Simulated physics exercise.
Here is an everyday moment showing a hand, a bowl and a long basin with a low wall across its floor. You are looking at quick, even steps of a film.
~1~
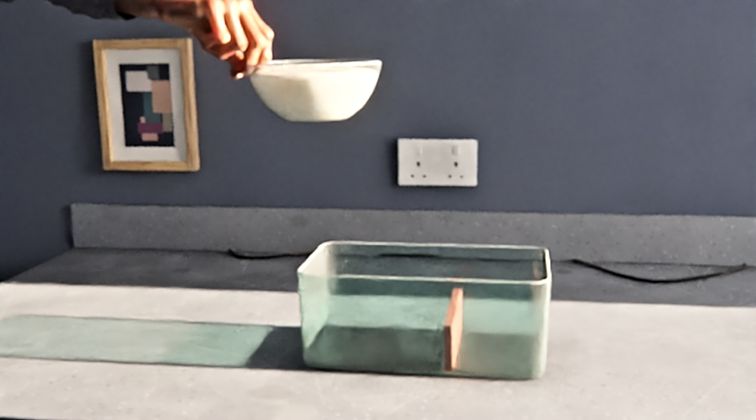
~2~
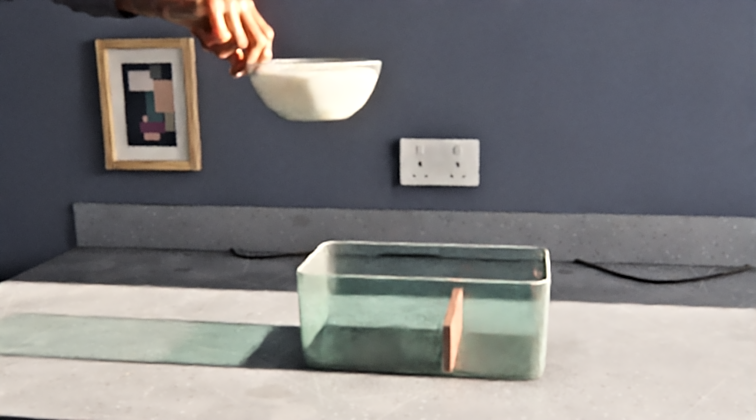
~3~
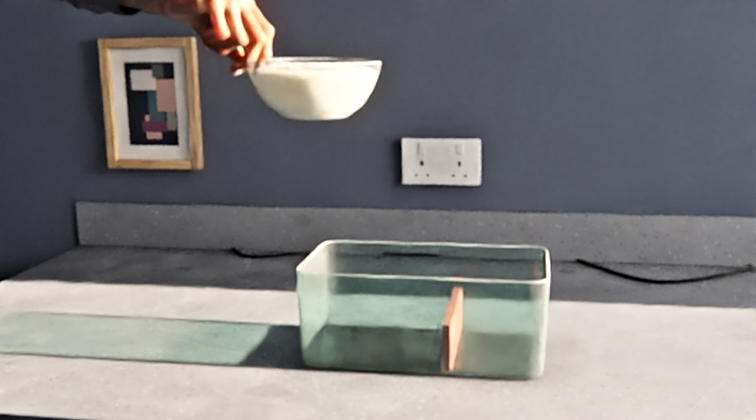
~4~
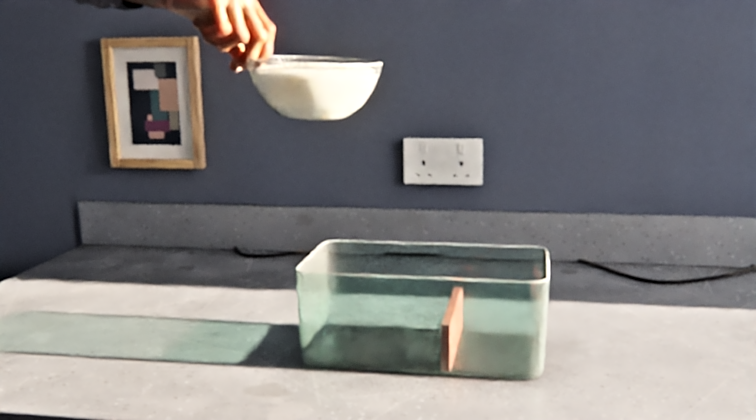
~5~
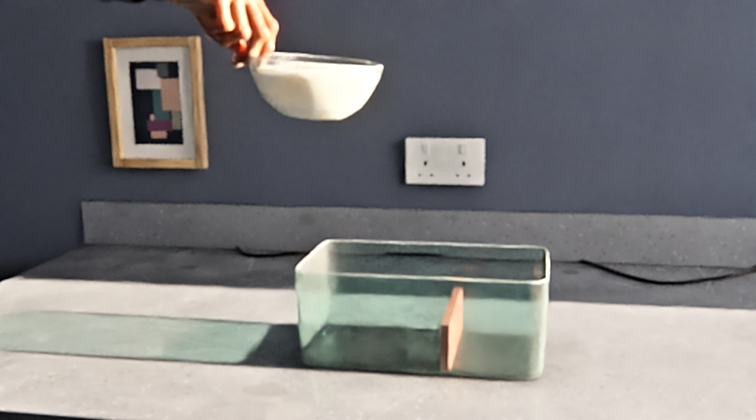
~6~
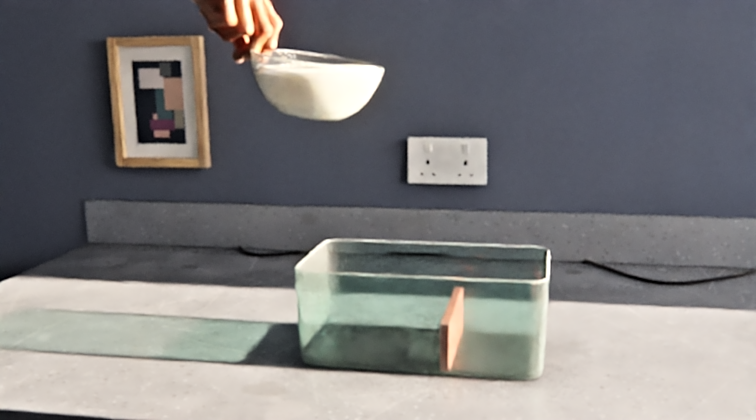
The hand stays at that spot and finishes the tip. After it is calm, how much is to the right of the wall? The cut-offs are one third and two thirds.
It falls between the two cut-offs.
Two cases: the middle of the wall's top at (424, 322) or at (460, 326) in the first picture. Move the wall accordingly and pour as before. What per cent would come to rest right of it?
Roughly 75 % and then 40 %.
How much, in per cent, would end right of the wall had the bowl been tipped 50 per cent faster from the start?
About 40 per cent.
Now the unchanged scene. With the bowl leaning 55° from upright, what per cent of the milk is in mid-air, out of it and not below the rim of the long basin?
Around 40 in a hundred.
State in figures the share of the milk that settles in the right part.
I'd put it near 45 per cent.
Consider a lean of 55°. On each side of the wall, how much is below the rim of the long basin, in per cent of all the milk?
Left 10, right 5.
A moment on, the bowl is tipped part way and 46 per cent is still to pour, 9 is left of the wall and 7 right of it.
Next, the bowl is tipped on its side and 3 per cent is still to pour, 38 is left of the wall and 47 right of it.
Then the bowl is tipped on its side and 0 per cent is still to pour, 52 is left of the wall and 47 right of it.
Later the bowl is tipped on its side and 0 per cent is still to pour, 52 is left of the wall and 47 right of it.
In the end 52 per cent lies left of the wall, 47 right of it and 1 outside.
